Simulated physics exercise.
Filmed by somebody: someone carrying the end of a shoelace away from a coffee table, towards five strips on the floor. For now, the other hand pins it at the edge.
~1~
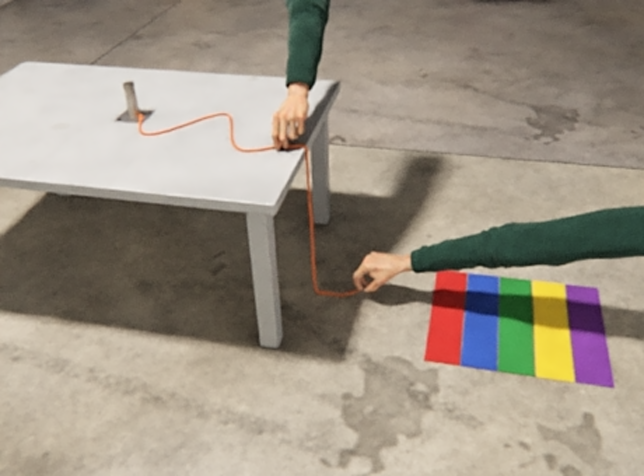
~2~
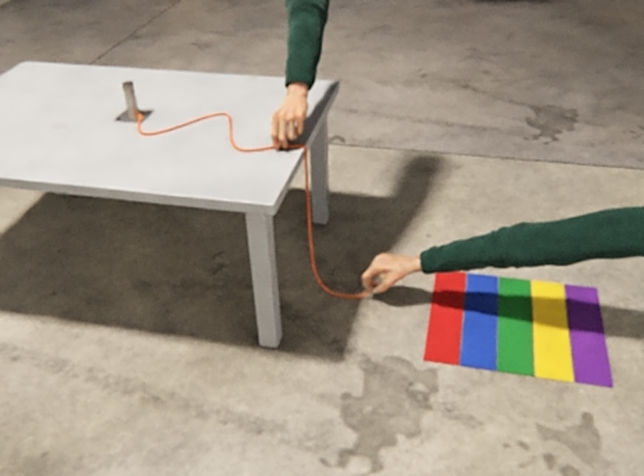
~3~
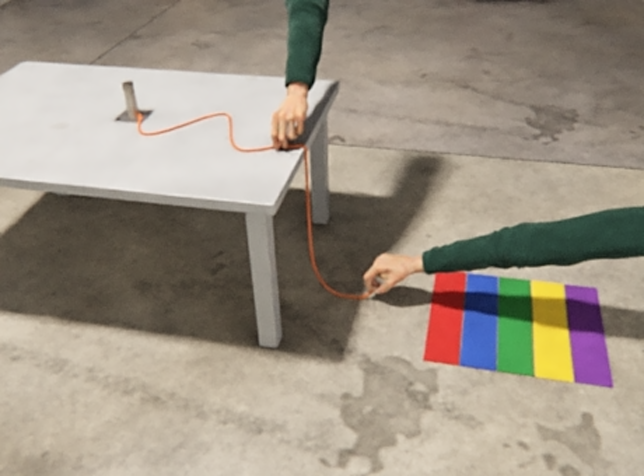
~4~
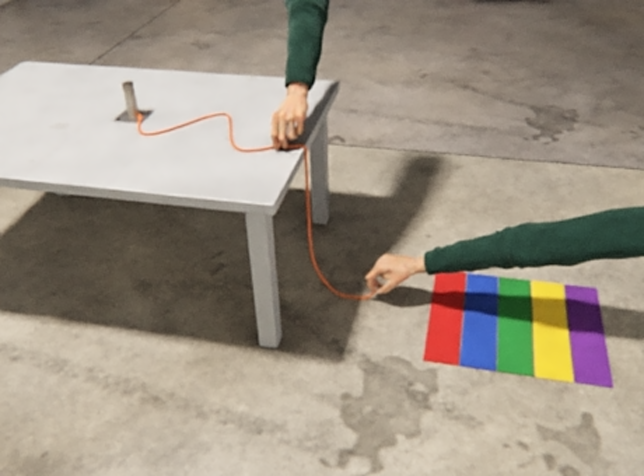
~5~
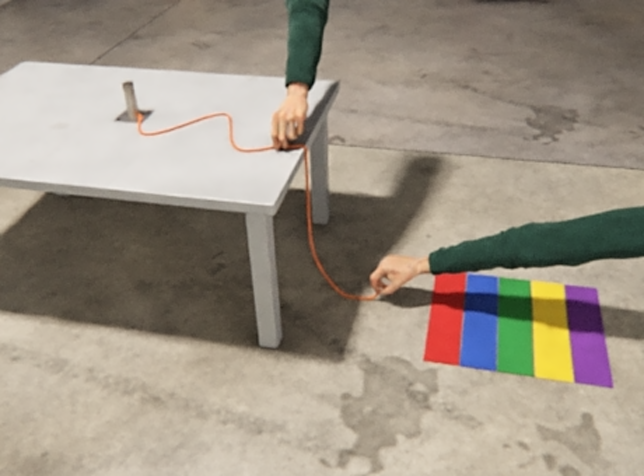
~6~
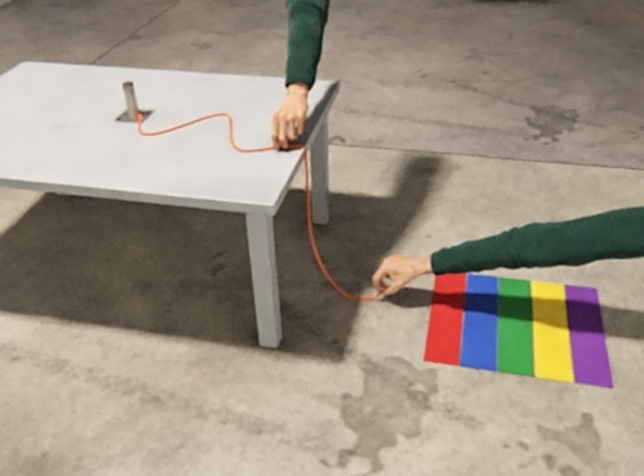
On a concrete floor beside a coffee table, one hand pins an orange shoelace while another draws its end slightly right.
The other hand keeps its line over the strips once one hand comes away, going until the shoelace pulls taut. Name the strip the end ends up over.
Purple.
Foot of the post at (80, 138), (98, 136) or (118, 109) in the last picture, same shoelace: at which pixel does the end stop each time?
Pixels, try by try: About (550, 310), (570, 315), (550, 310).
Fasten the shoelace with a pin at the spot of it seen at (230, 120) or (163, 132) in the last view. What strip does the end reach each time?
Colour per try: Green / yellow.
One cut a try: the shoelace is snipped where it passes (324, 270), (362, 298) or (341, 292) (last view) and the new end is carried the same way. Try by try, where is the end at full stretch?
In order, it ends up near (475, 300), (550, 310) and (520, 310).
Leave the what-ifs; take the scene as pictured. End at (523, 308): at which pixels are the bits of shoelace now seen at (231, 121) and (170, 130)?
The two spots arrive at (278, 134) and (205, 122).
Soon after, end near (523, 308); over green.
After that, end near (563, 313); over yellow.
At the stop, end near (586, 316); over purple. It gets as far as the purple strip.
